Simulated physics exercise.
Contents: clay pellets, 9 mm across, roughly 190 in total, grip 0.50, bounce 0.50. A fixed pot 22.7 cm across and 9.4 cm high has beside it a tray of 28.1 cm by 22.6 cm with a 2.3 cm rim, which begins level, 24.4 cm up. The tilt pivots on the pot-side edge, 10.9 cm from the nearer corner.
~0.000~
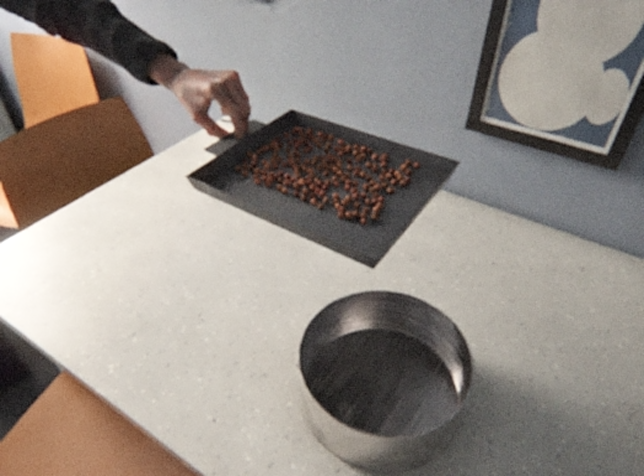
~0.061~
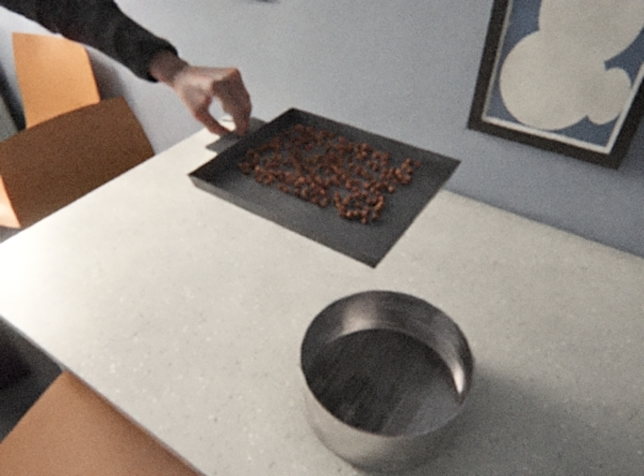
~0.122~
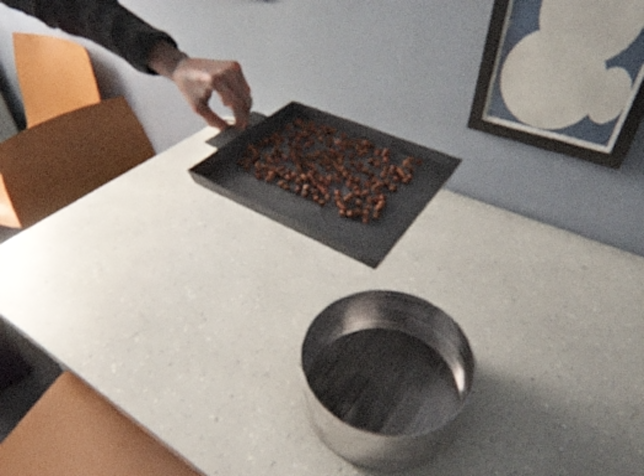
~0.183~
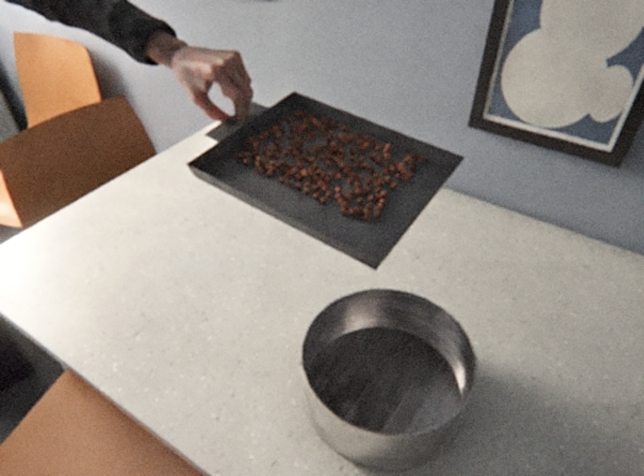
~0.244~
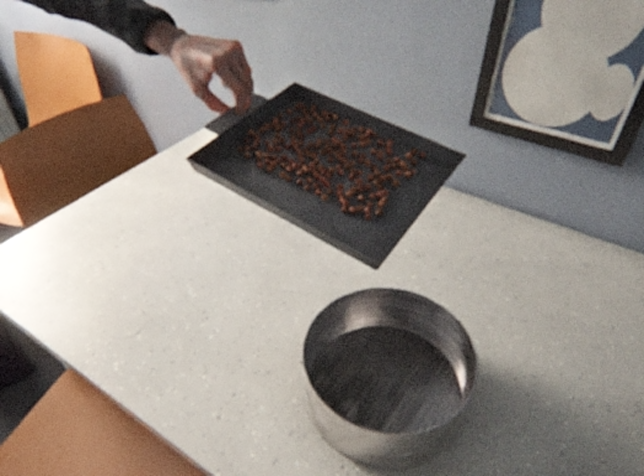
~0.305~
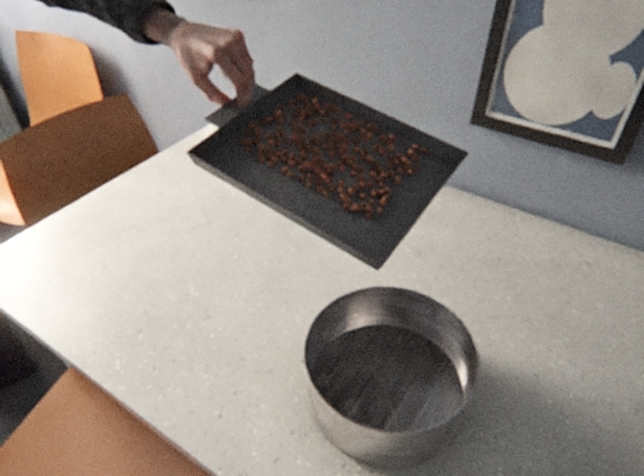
To begin with, a hand holds the handle of a dark, shallow tray of small reddish-brown pellets above a pale table, near a round metal pot. The hand then lifts the handle side a little, steadily tilting the tray towards the pot, while the pellets stay loosely spread across it.
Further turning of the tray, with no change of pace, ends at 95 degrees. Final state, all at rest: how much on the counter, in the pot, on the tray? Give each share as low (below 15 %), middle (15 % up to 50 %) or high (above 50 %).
Counter - low, pot - high, tray - low.
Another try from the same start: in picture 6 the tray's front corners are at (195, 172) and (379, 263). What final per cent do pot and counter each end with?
Final per cent - pot 70, counter 30.
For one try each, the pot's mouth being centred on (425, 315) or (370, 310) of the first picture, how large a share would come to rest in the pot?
70 % and 95 %.
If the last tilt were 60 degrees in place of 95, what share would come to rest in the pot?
In that case some 0 per cent.
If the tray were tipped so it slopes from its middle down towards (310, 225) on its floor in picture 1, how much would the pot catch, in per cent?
I'd say close to 60 %.
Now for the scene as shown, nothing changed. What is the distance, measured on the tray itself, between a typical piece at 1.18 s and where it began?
13 cm.
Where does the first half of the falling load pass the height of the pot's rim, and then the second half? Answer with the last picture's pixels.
I'd mark about (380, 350) for the first half and about (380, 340) for the second.
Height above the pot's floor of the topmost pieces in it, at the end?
1.5 cm.
Then, at 1.18 s, tilt 50 degrees; the tray holds 100 %, the pot 0 %.
Then, at 1.76 s, tilt 76 degrees; the tray holds 100 %, the pot 0 %.
After 2.40 s, tilt 95 degrees; the tray holds 10 %, the pot 70 %.
At rest (3.3 s), counter 0 %, pot 100 %, tray 0 %.
